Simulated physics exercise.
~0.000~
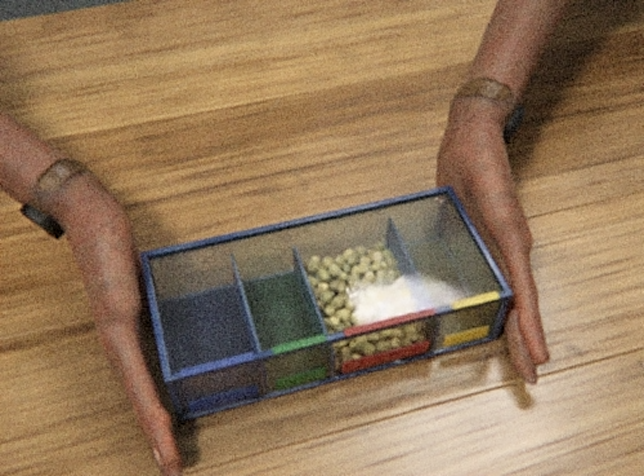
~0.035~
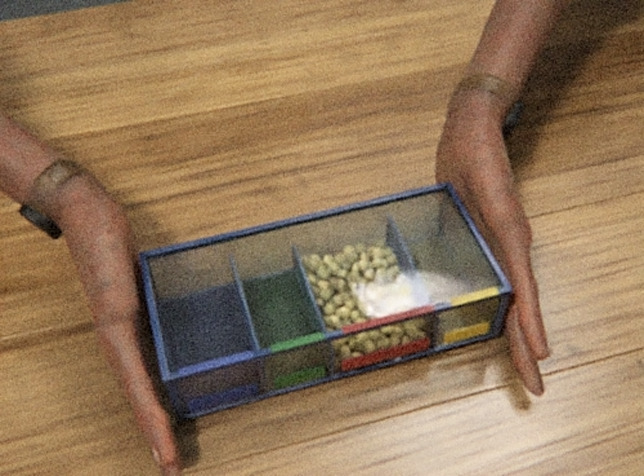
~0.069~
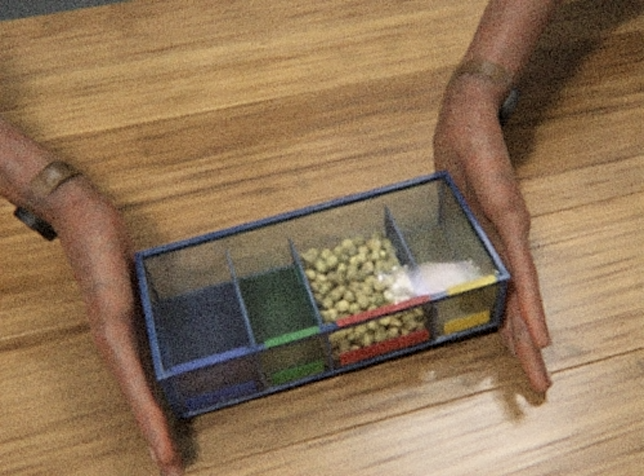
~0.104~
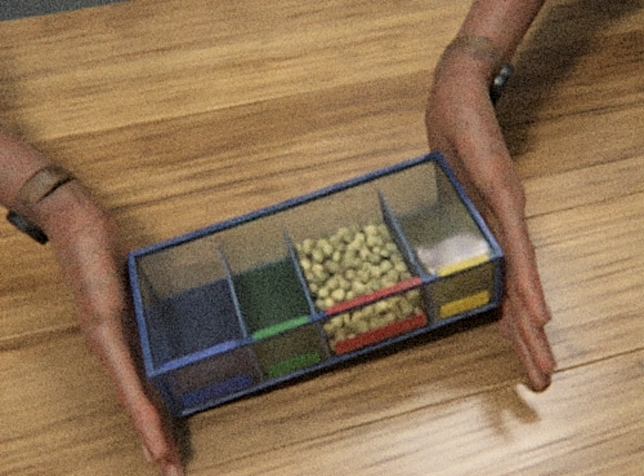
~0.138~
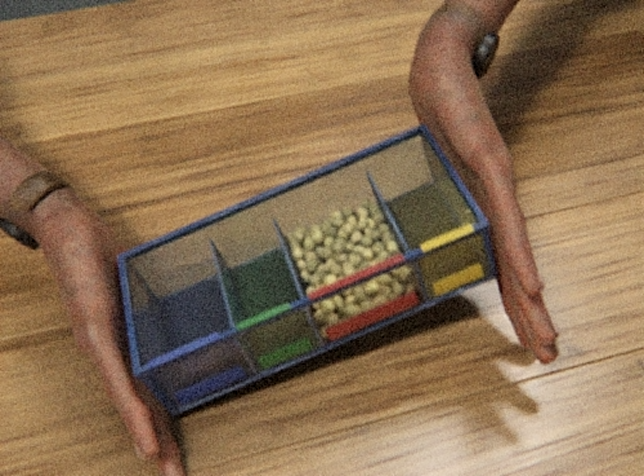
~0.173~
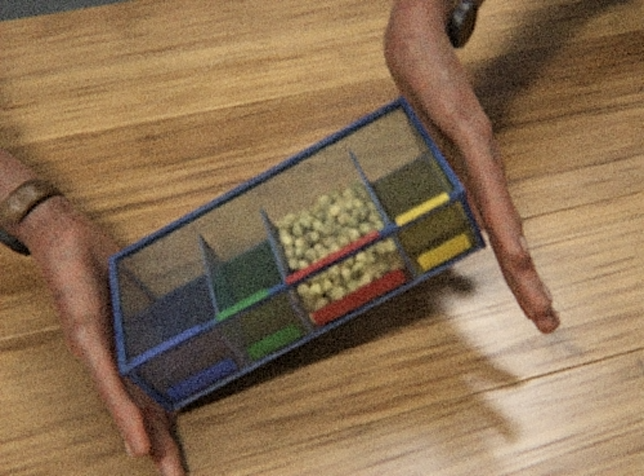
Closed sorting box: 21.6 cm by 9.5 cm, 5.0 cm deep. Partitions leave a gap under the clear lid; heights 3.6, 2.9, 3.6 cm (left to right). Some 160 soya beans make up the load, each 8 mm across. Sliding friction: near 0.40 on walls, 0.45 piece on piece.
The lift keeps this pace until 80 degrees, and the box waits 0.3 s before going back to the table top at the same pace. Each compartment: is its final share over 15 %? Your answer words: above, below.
Red - above; blue - above; green - above; yellow - below.
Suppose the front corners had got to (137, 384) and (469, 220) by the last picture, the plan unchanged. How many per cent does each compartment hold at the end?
That leaves red with 40 percent, blue with 40, green with 20 and yellow with 0 percent.
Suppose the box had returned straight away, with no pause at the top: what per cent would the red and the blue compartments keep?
That would leave red with 40 percent and blue with 25 percent.
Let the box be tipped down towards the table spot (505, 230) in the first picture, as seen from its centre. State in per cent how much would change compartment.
That comes to around 25 per cent.
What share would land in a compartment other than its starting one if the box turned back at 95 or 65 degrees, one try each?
Try one gives around 90 %, try two around 30 %.
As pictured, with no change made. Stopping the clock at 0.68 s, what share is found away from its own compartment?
Roughly 50 percent.
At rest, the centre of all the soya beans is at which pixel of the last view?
I'd say roughly (274, 305).
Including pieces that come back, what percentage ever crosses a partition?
Estimate: Near 65 %.
After 0.68 s, tilt 80 degrees; red 50 %, blue 20 %, green 30 %.
Then, at 1.02 s, tilt 46 degrees; red 35 %, blue 30 %, green 35 %.
After 1.45 s, tilt 0 degrees; red 35 %, blue 30 %, green 35 %.
In the end, at 1.8 s, red 35 %, blue 30 %, green 35 %, yellow 0 %.
